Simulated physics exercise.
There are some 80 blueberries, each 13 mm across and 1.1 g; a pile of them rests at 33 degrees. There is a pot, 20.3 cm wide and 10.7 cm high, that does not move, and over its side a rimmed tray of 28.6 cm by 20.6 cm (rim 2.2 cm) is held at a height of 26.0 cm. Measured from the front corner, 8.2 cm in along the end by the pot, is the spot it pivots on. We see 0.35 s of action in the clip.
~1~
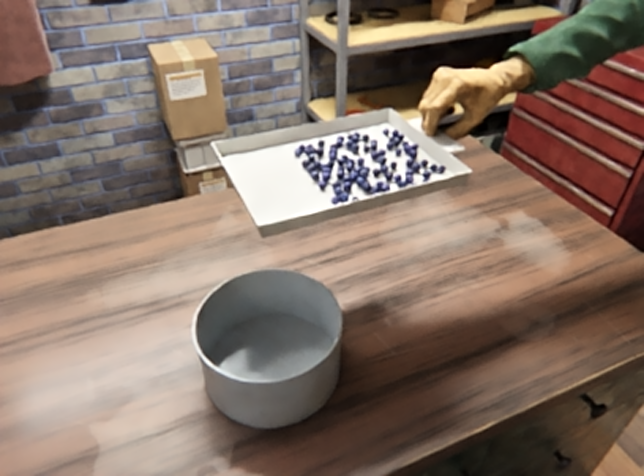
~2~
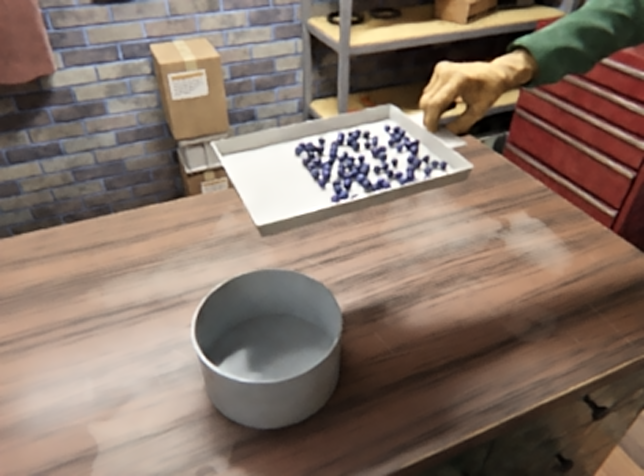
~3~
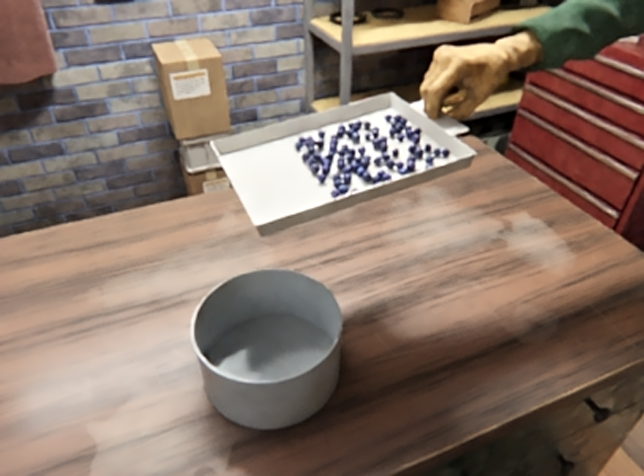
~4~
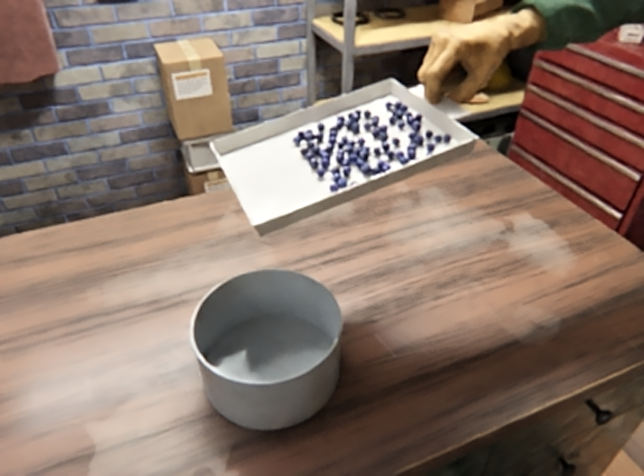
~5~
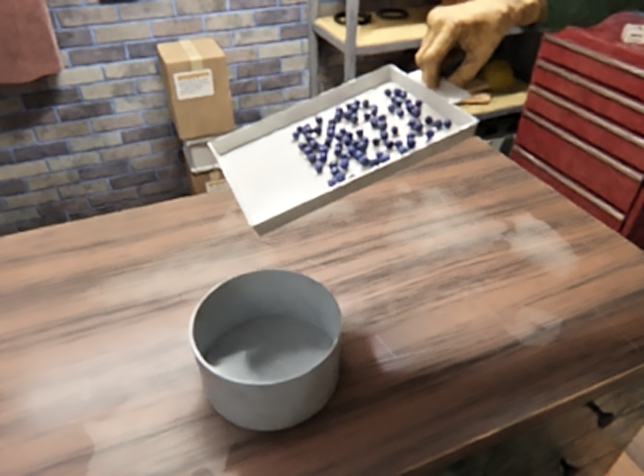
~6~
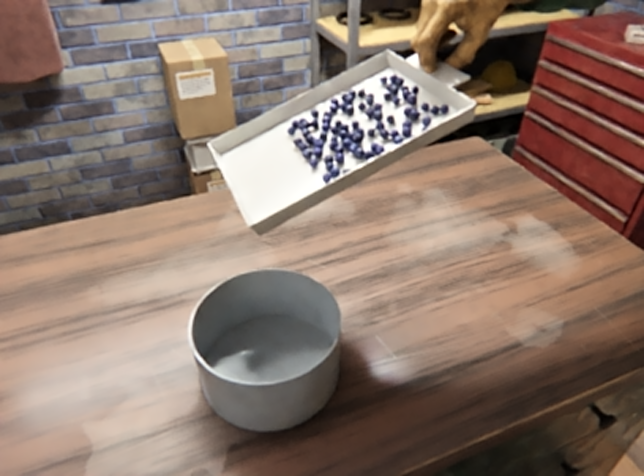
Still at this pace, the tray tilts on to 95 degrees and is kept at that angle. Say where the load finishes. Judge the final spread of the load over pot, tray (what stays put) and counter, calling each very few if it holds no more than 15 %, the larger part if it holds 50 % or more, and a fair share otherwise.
Final spread - pot: A fair share, tray: Very few, counter: The larger part.
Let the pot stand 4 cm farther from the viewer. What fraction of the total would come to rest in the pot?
Around 60 per cent.
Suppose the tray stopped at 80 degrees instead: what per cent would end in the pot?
Roughly 5 percent.
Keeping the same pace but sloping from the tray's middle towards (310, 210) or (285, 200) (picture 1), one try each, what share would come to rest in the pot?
That would be close to 95 per cent and then close to 100 per cent.
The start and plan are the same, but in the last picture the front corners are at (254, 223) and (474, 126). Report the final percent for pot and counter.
That works out as pot 55 and counter 45.
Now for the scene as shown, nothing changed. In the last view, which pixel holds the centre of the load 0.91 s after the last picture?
Around (233, 178).
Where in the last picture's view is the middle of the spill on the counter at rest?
The spill is centred close to (189, 316).
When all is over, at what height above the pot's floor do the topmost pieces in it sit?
Roughly 2.0 centimetres.
Then, 0.54 s after the last picture, tilt 55 degrees; the tray holds 100 %, the pot 0 %.
Then, 0.91 s after the last picture, tilt 79 degrees; the tray holds 85 %, the pot 5 %.
Then, 1.36 s after the last picture, tilt 95 degrees; the tray holds 55 %, the pot 10 %.
In the end, pot 40 %, tray 0 %, counter 60 %.
